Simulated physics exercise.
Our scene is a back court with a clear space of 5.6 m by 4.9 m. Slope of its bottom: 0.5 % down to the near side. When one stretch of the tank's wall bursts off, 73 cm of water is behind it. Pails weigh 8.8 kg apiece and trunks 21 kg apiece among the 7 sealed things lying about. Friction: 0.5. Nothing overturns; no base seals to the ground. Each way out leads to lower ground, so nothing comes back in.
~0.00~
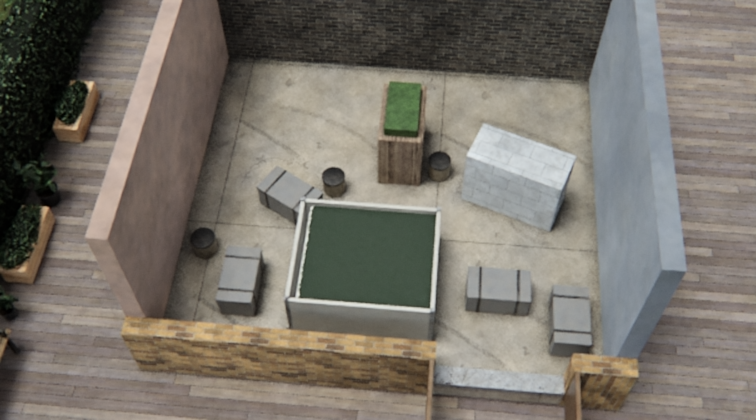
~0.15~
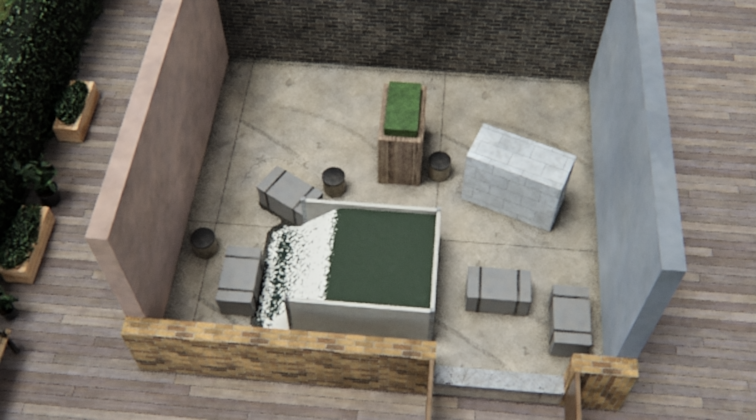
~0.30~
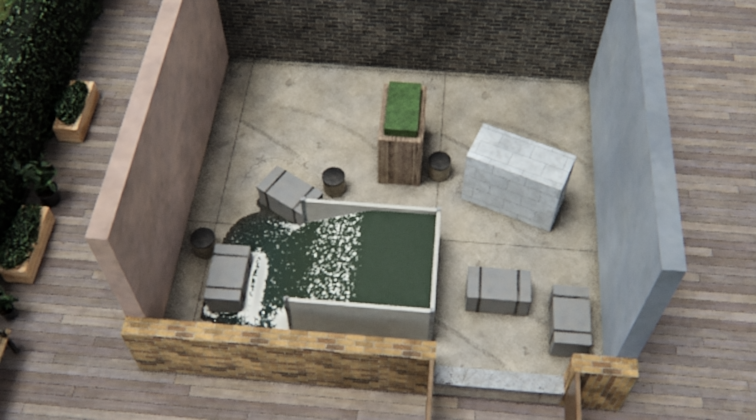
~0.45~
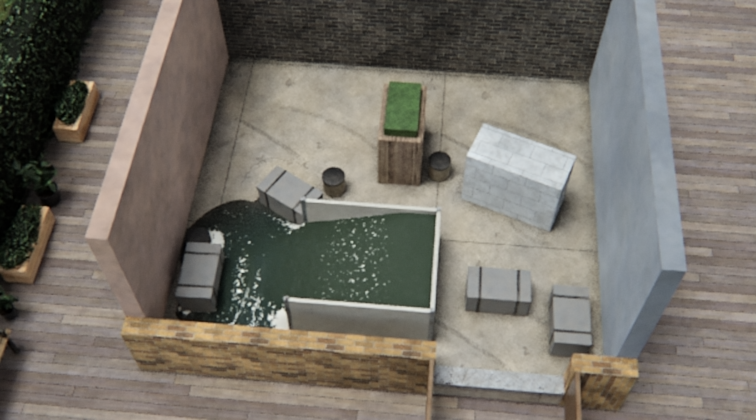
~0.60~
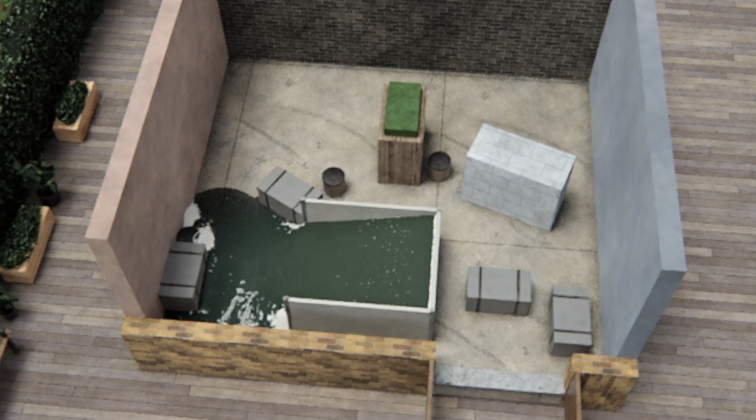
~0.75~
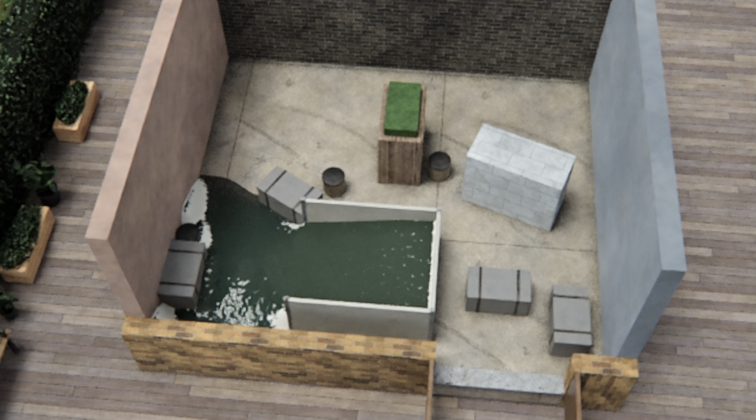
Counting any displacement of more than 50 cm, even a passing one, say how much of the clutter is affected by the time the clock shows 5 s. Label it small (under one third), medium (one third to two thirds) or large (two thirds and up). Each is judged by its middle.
Medium.
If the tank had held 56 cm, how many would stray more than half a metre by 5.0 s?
3.
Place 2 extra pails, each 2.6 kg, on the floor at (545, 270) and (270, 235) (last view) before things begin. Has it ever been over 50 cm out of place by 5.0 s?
Within it, beyond it.
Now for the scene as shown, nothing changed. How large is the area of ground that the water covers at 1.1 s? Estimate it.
I'd estimate close to 6.5 m2.
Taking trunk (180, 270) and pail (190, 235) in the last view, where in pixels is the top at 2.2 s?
Estimated pixels: (196, 247) and (258, 114).
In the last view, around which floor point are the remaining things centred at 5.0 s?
It sits at about (406, 206).
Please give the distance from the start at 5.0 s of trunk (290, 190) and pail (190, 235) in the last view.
Going in order, that's 80 cm for one and 350 cm for the other.
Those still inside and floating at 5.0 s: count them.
Count: 1.
After 1.1 s 1 of 7 are over 50 cm from their spots; 2 afloat.
After 2.2 s 2 of 7 are over 50 cm from their spots; 1 afloat.
After 3.5 s 3 of 7 are over 50 cm from their spots; 1 afloat.
After 5.0 s 3 of 7 are over 50 cm from their spots, and 3 have been at some point; 1 afloat.
